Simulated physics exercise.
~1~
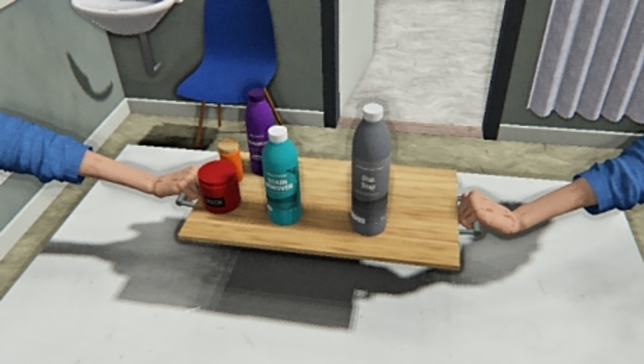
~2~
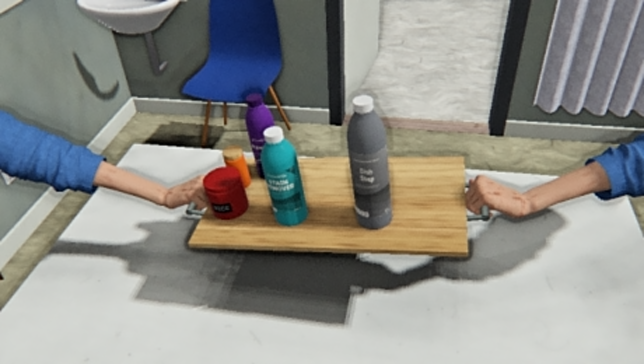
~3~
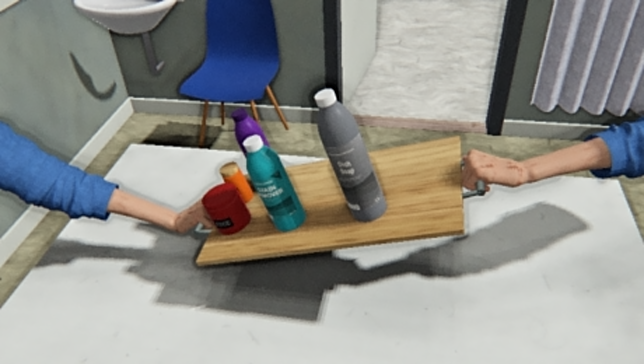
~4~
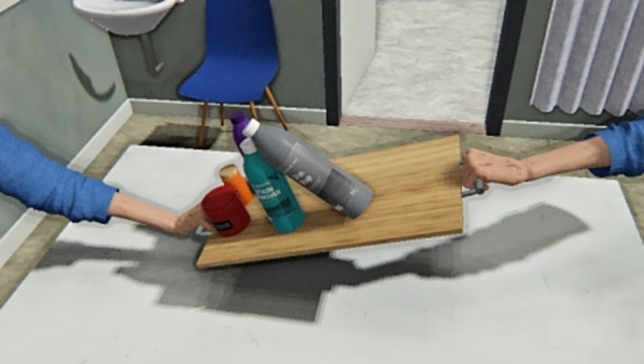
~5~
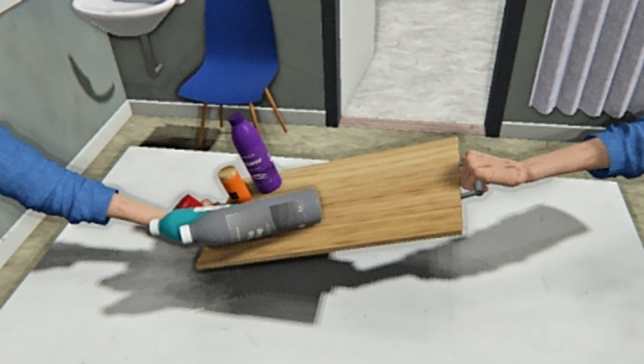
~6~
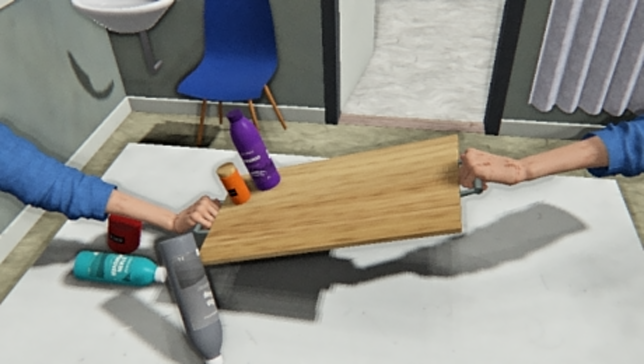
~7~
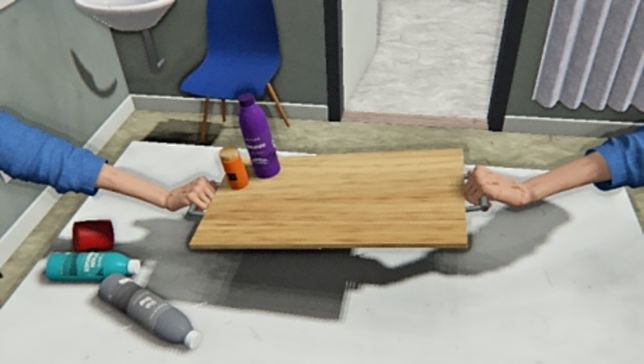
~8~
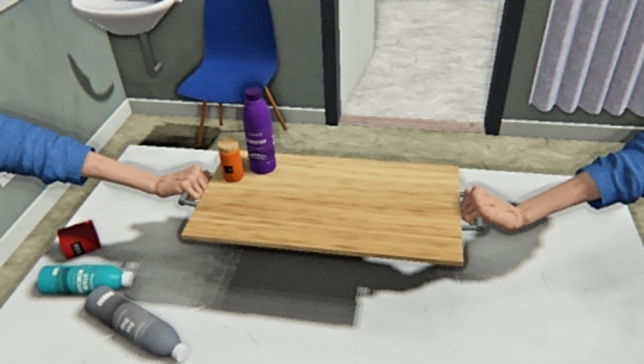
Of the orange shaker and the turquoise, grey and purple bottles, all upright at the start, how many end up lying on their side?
Two of them end up on their side, the turquoise bottle and the grey bottle.
Grey bottle, turquoise bottle and red jar sliding off a hand-held wooden tray tipping left, purple bottle and orange shaker staying aboard.
